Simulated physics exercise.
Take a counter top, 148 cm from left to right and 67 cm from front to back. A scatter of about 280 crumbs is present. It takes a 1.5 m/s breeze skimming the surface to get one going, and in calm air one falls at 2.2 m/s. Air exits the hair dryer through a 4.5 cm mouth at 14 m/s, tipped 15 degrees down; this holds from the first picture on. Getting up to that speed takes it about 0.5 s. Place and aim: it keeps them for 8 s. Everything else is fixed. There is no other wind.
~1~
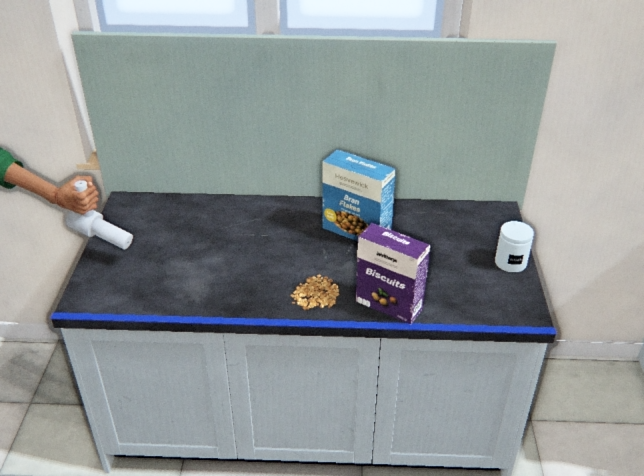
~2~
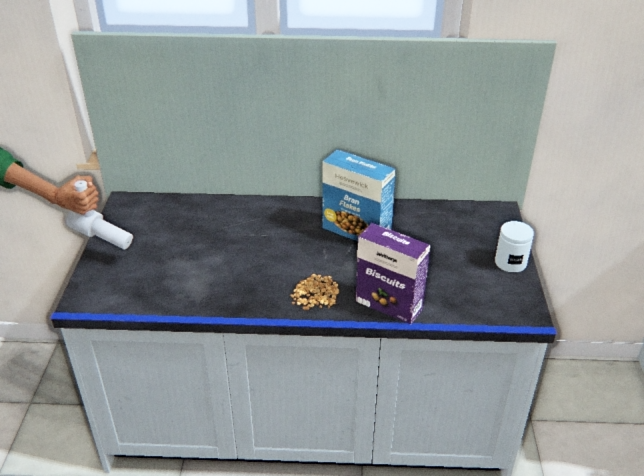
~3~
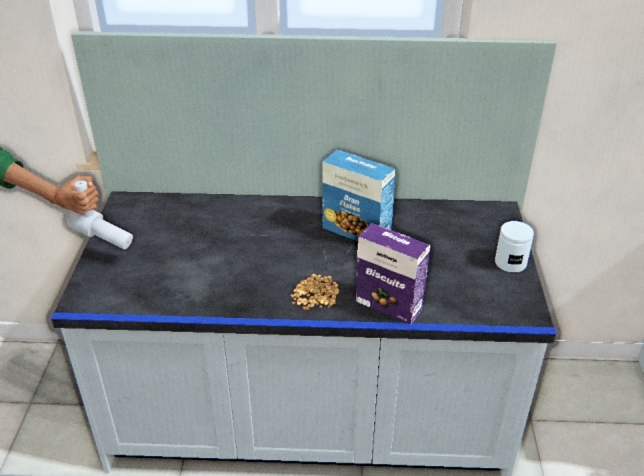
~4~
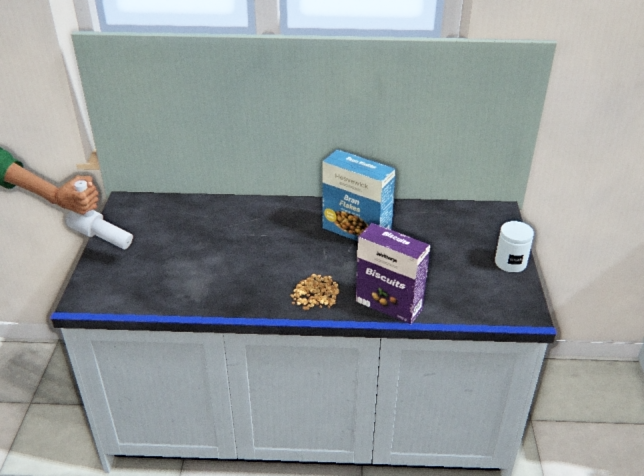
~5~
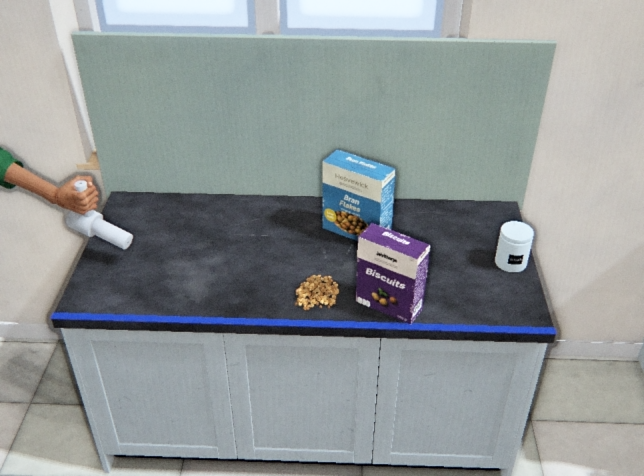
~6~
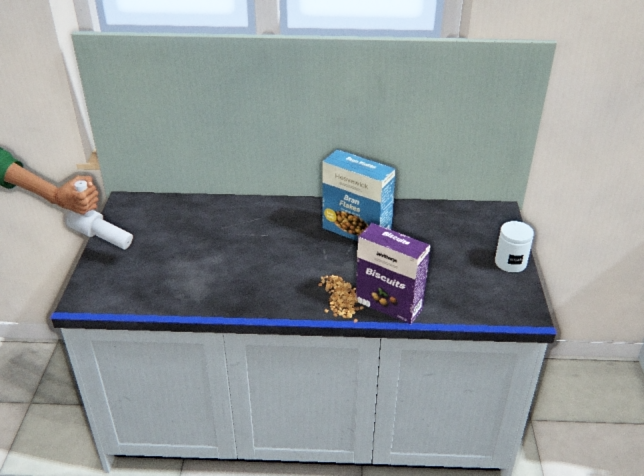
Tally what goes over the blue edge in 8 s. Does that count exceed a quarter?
My prediction: The spill over that edge overshoots a quarter.
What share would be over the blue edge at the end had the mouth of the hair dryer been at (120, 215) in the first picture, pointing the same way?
In that case some 90 per cent.
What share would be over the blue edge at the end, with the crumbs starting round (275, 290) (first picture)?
50 per cent.
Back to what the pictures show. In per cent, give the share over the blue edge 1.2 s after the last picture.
Roughly 50 per cent.
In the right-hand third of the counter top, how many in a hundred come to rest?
Something close to 20 % ends up there.
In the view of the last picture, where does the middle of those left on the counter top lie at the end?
Centre point: About (498, 265).
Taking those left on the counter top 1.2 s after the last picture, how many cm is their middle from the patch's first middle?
The middle is some 60 cm from where it began.
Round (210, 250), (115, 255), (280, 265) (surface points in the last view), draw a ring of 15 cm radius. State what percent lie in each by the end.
First spot near 0 %, second near 0 %, third near 0 %.
Then, 1.2 s after the last picture, 27 % are on the move or not yet settled, 54 % are over the blue edge; the middle of those still in play is near (499, 274).
Then, 2.1 s after the last picture, 20 % are on the move or not yet settled, 55 % are over the blue edge; the middle of those still in play is near (499, 270).
Then, 4.0 s after the last picture, 12 % are on the move or not yet settled, 55 % are over the blue edge; the middle of those still in play is near (498, 265).
Then, 7.6 s after the last picture, at the end, 55 % are over the blue edge; the middle of those still in play is near (498, 265).
